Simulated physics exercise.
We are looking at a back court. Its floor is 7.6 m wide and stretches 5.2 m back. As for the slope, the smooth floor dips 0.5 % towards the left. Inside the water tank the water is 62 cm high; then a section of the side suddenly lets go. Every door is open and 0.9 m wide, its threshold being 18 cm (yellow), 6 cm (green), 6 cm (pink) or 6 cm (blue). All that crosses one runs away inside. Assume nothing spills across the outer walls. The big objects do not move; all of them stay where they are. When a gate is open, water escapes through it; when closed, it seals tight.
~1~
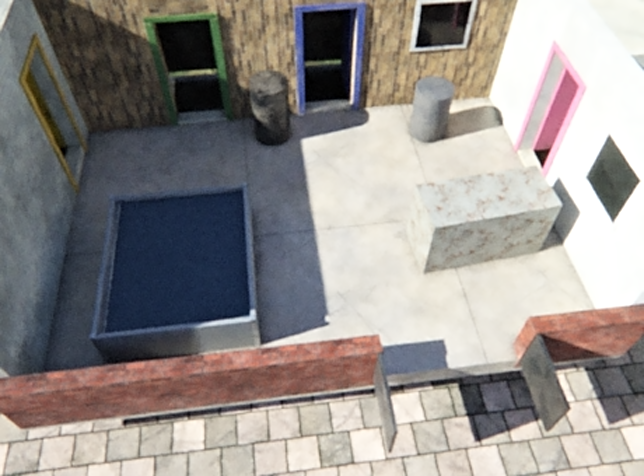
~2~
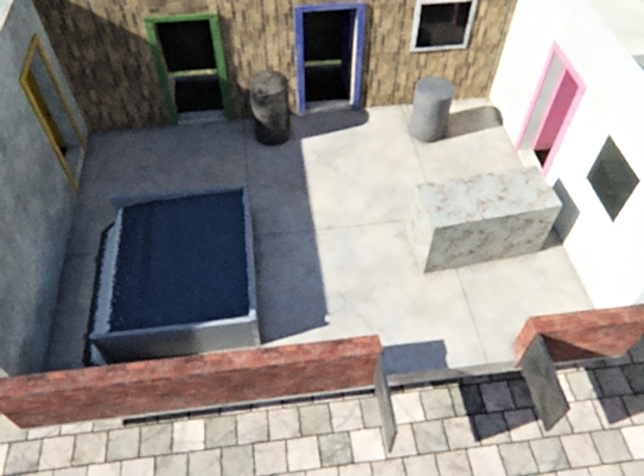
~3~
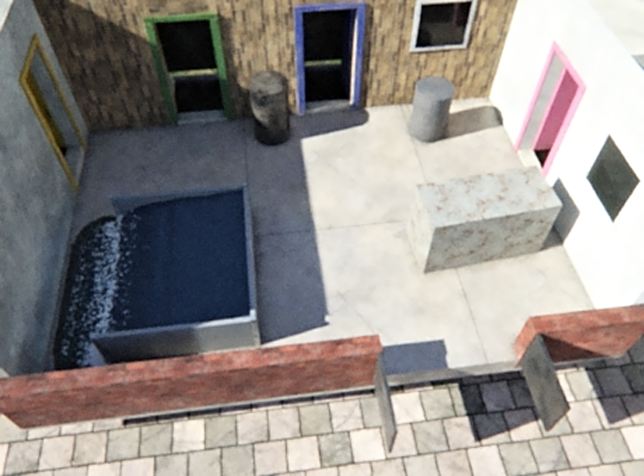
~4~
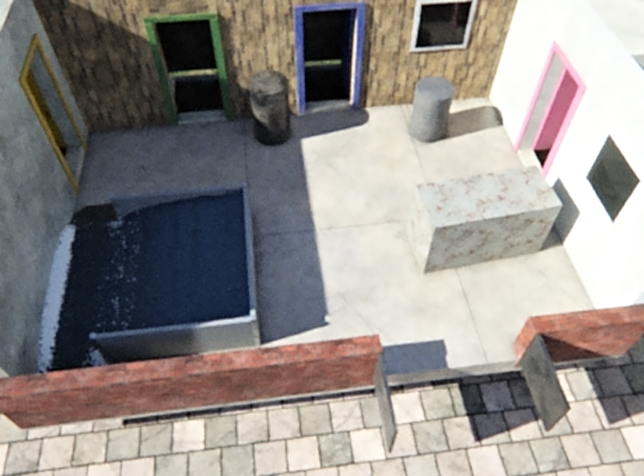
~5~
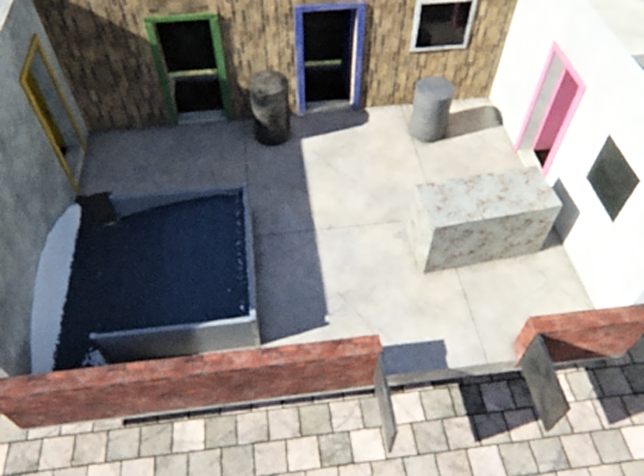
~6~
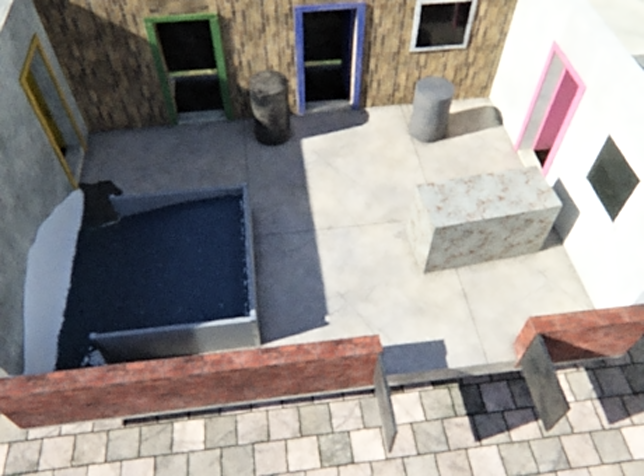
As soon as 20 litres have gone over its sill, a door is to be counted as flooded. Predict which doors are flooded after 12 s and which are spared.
In order: The yellow door remains within the limit, the green door breaks the limit, the pink door remains within the limit, the blue door remains within the limit.
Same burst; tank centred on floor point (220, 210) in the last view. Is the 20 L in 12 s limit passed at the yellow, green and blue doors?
Against the limit, the yellow door exceeds it, the green door exceeds it and the blue door stays within it.
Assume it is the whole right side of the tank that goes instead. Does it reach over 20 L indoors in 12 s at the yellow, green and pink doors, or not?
Yellow: Within the limit; green: Within the limit; pink: Exceeding the limit.
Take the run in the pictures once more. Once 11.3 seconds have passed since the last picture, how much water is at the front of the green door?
It's some 7.5 centimetres deep.
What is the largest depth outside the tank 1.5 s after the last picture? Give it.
Around 43 centimetres.
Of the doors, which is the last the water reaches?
The pink door.
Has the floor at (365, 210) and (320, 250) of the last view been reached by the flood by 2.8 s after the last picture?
I'd call them spared and then spared.
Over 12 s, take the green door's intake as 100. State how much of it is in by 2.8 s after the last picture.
That works out near 30%.
Then, 0.7 s after the last picture water covers 15 % of the floor and is deepest (59 cm) near (41, 387); yellow door 11 cm at the sill, 0 L in, green door not reached, pink door not reached, blue door not reached.
Then, 1.5 s after the last picture water covers 25 % of the floor and is deepest (43 cm) near (38, 401); yellow door 13 cm at the sill, 0 L in, green door 11 cm at the sill, 0 L in, pink door not reached, blue door not reached.
Then, 2.8 s after the last picture water covers 50 % of the floor and is deepest (27 cm) near (257, 127); yellow door 15 cm at the sill, 0 L in, green door 11 cm at the sill, 23 L in, pink door not reached, blue door 4 cm at the sill, 0 L in.
Then, 6.3 s after the last picture water covers 95 % of the floor and is deepest (18 cm) near (89, 135); yellow door 10 cm at the sill, 2 L in, green door 12 cm at the sill, 57 L in, pink door 2 cm at the sill, 0 L in, blue door 2 cm at the sill, 0 L in.
Then, 11.3 s after the last picture water covers 100 % of the floor and is deepest (12 cm) near (88, 142); yellow door 9 cm at the sill, 2 L in, green door 7 cm at the sill, 80 L in, pink door 6 cm at the sill, 2 L in, blue door 3 cm at the sill, 0 L in.
